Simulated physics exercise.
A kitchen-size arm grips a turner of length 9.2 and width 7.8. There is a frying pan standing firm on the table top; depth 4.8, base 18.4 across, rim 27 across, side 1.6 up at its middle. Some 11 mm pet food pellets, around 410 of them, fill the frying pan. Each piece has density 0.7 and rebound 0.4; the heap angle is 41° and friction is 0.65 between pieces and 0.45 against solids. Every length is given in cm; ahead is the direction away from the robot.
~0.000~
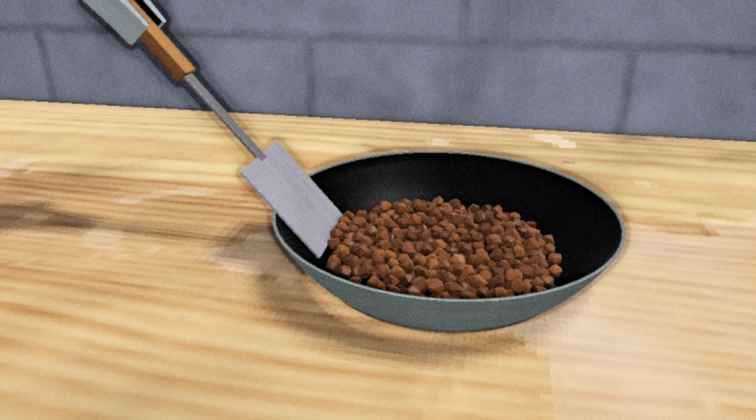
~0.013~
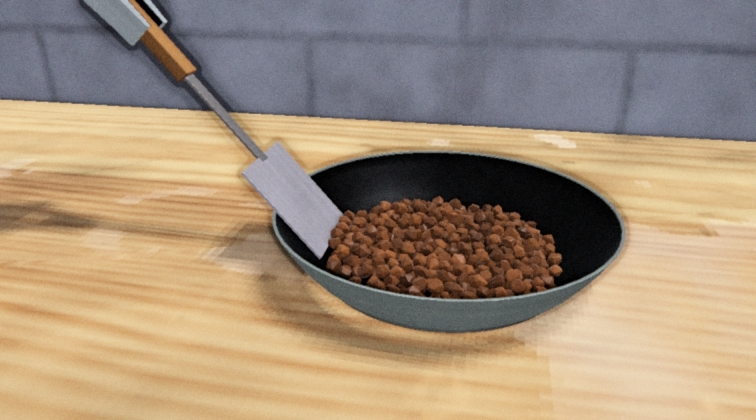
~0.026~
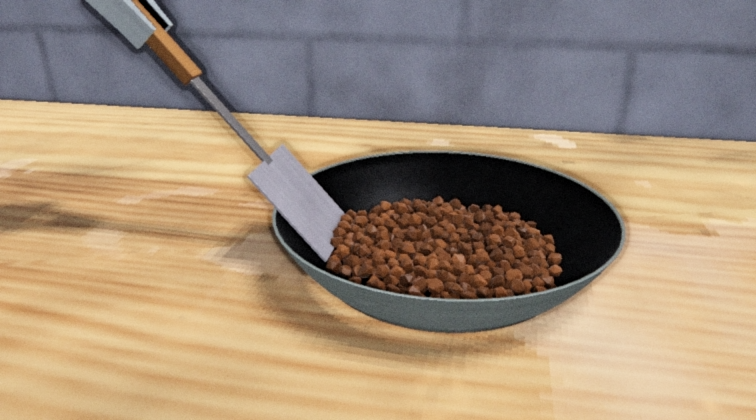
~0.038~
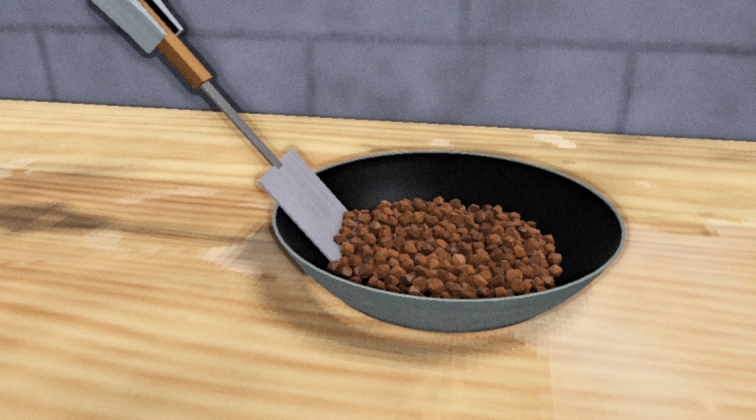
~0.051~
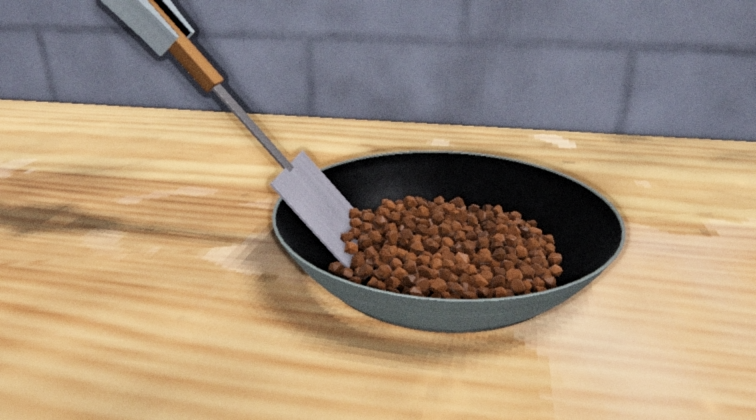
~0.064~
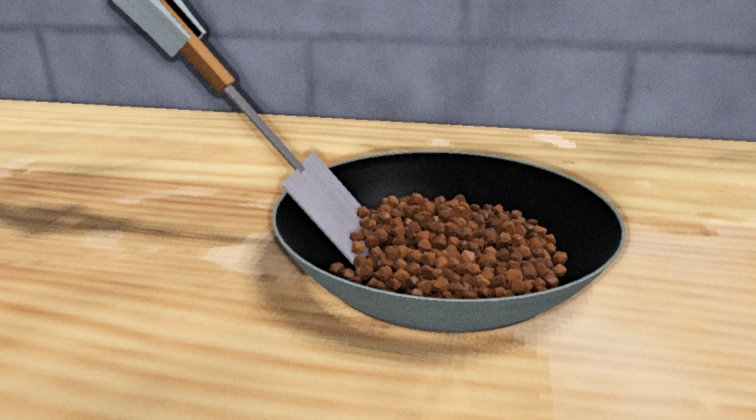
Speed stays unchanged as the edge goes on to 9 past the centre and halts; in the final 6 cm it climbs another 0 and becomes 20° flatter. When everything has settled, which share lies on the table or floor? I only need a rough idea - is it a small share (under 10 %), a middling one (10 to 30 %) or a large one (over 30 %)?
A small one, under 10 %.
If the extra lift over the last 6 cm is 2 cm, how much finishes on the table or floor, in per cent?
Close to 10 in a hundred.
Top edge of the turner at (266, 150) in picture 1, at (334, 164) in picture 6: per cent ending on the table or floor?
My guess would be close to 15 per cent.
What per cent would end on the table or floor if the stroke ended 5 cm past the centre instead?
About 0 %.
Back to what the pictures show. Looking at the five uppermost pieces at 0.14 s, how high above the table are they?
I'd put them at about 5 centimetres above the table.
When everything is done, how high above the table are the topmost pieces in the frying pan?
Top of the heap: Roughly 6.0 cm above the table top.
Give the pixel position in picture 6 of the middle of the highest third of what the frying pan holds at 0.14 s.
Estimated point: Close to (480, 233).
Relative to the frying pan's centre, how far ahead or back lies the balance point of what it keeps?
Offset: About 5.5 cm, ahead.
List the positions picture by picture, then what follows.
In the first picture, turner top edge at (260, 156), sloping 49°; upper third of the load around (439, 237), from x 335 to 555, top at y 205; 411 in the frying pan.
In the second picture, turner top edge at (261, 156), sloping 49°; upper third of the load around (439, 237), from x 335 to 555, top at y 205.
In the third picture, turner top edge at (266, 159), sloping 49°; upper third of the load around (439, 237), from x 335 to 555, top at y 205.
In the fourth picture, turner top edge at (276, 164), sloping 49°; upper third of the load around (436, 235), from x 335 to 555, top at y 200.
In the fifth picture, turner top edge at (287, 166), sloping 49°; upper third of the load around (430, 235), from x 335 to 555, top at y 200.
In the sixth picture, turner top edge at (298, 167), sloping 49°; upper third of the load around (437, 231), from x 335 to 560, top at y 200; 411 in the frying pan.
By 0.14 s, sloping 49°, highest piece 6 above the table; 411 in the frying pan.
By 0.21 s, sloping 43°, highest piece 5 above the table; 411 in the frying pan.
By 0.44 s, sloping 29°, highest piece 6 above the table; 394 in the frying pan, 16 on the table or floor, 1 on the blade or in flight.
By 1.49 s, sloping 29°, highest piece 6 above the table; 394 in the frying pan, 17 on the table or floor.
Final count, 394 in the frying pan, 17 on the table or floor. That is 4 % on the table or floor.
